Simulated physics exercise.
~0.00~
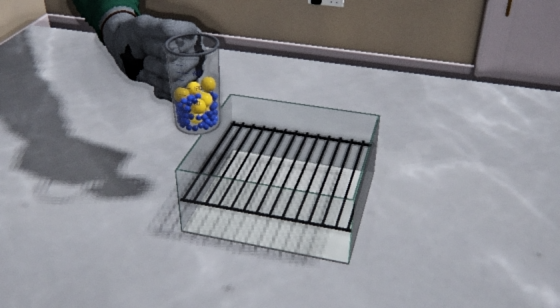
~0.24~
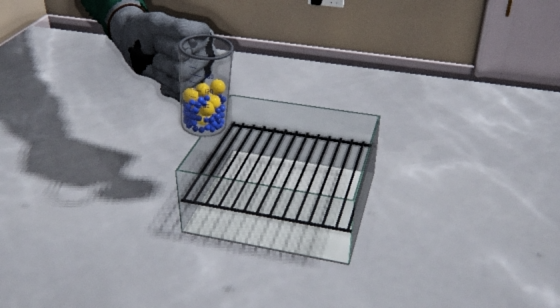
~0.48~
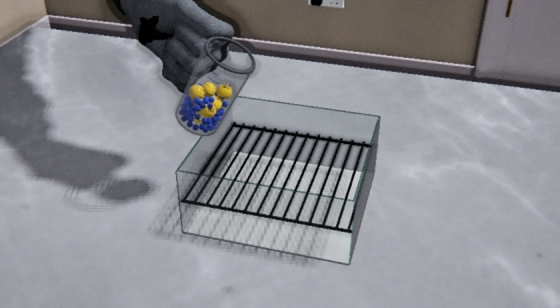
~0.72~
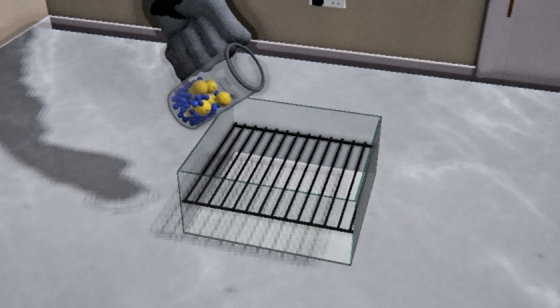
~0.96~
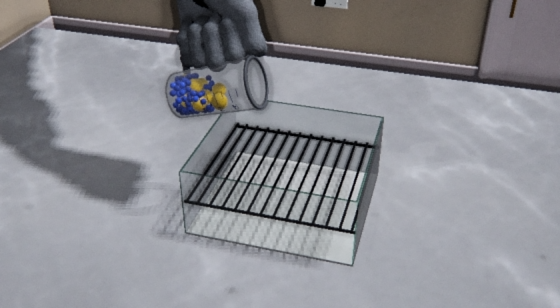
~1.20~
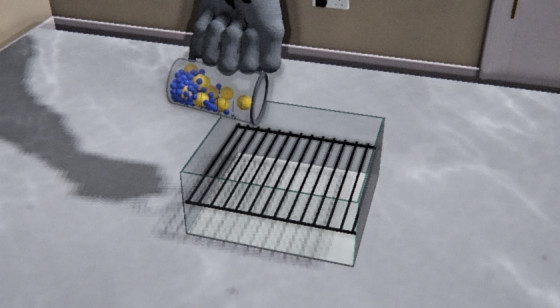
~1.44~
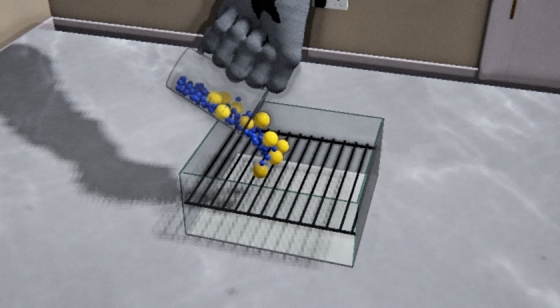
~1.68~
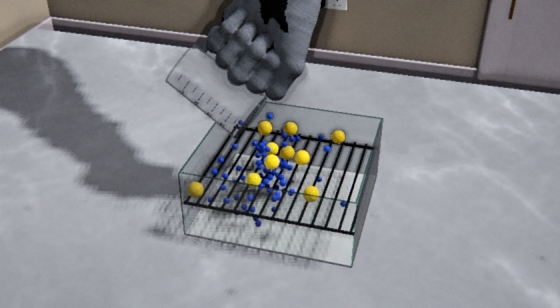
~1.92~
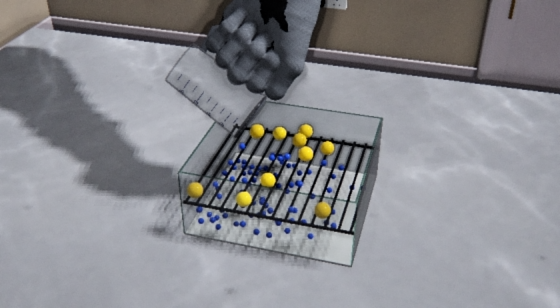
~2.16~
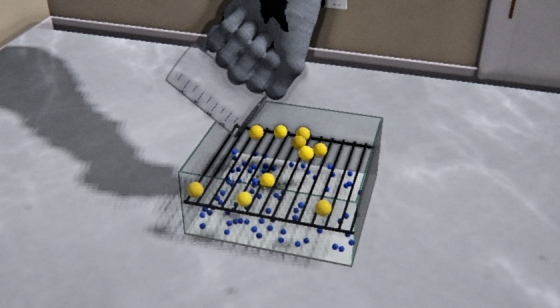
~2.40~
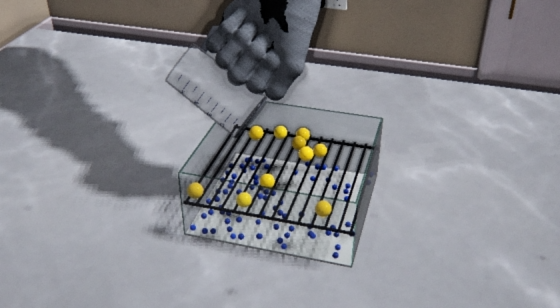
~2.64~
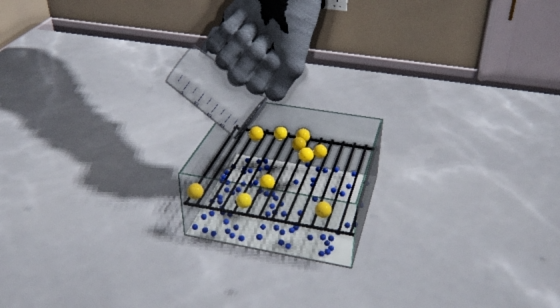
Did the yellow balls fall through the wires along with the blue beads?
No, the yellow balls stayed resting on top of the wires. Only the smaller blue beads fell through the gaps and ended up below.
